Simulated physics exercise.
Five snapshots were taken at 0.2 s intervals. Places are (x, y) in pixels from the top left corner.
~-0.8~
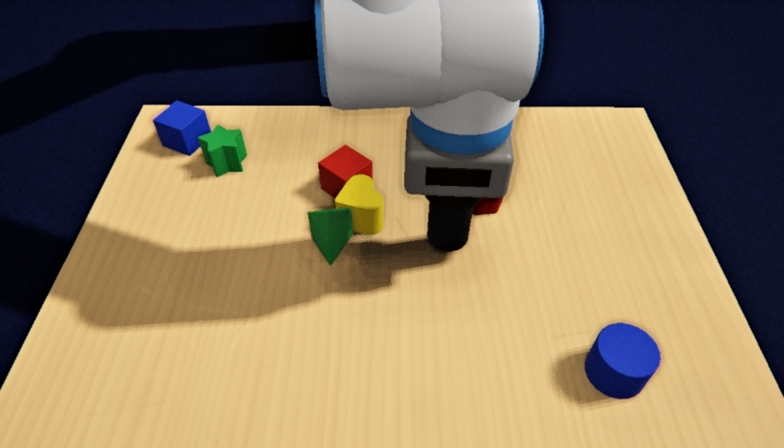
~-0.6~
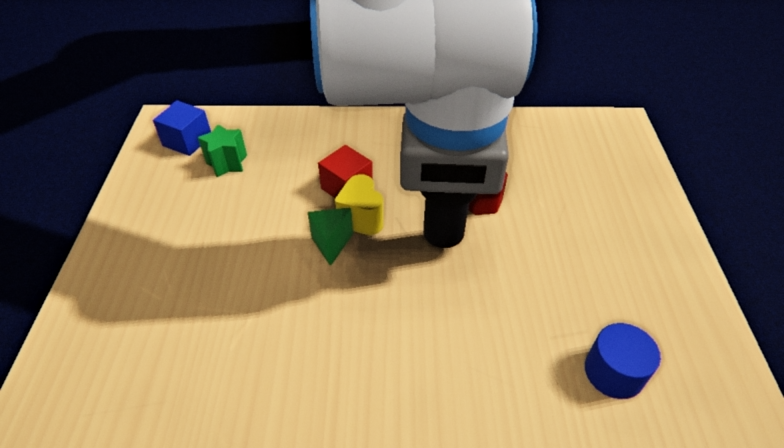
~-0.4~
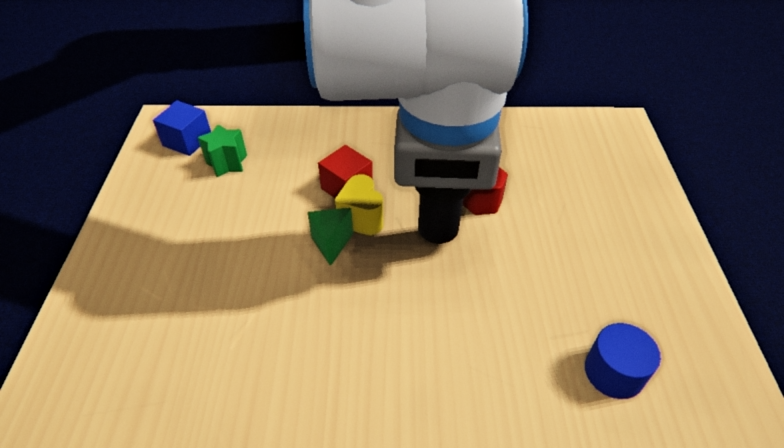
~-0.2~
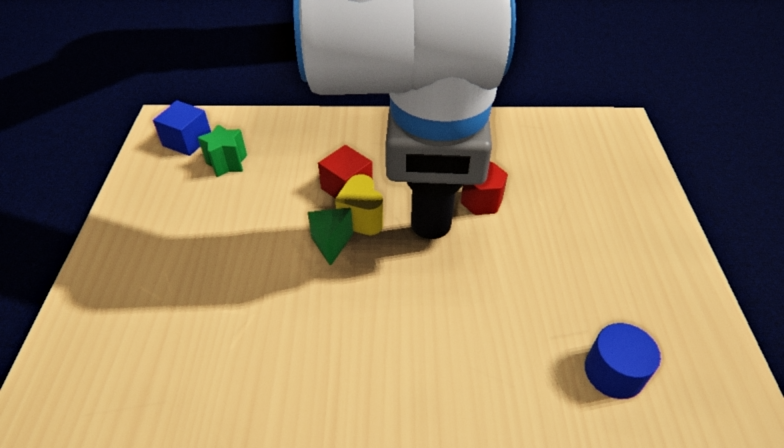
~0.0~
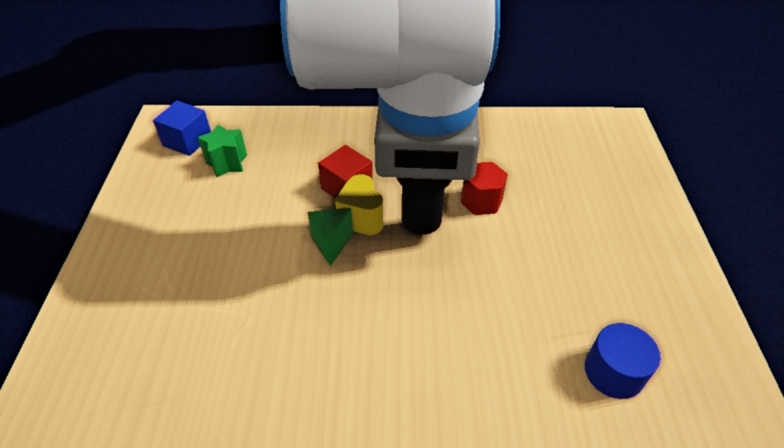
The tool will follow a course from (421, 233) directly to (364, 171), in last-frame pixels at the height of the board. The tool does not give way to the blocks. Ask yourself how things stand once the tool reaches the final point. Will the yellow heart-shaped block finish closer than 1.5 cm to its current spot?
Short answer: Yes.
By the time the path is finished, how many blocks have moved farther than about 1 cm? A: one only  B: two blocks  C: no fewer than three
A - one only.
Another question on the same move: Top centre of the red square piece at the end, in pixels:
I expect it at (326, 152).
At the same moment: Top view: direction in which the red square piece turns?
The turn is anti-clockwise.
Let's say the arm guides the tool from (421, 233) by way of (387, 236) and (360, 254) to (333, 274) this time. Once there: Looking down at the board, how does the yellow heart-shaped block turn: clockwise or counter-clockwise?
Looking down, it rotates clockwise.
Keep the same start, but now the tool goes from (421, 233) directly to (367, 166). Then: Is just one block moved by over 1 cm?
My answer is yes.
What follows on the original path. One third of the way, tool at (400, 198); nothing pushed yet.
Two thirds of the way, tool at (381, 178); red square piece at (341, 159), turned 15° anticlockwise.
At the end, tool at (364, 159); red square piece at (326, 152), turned 60° anticlockwise; yellow heart-shaped block unmoved.
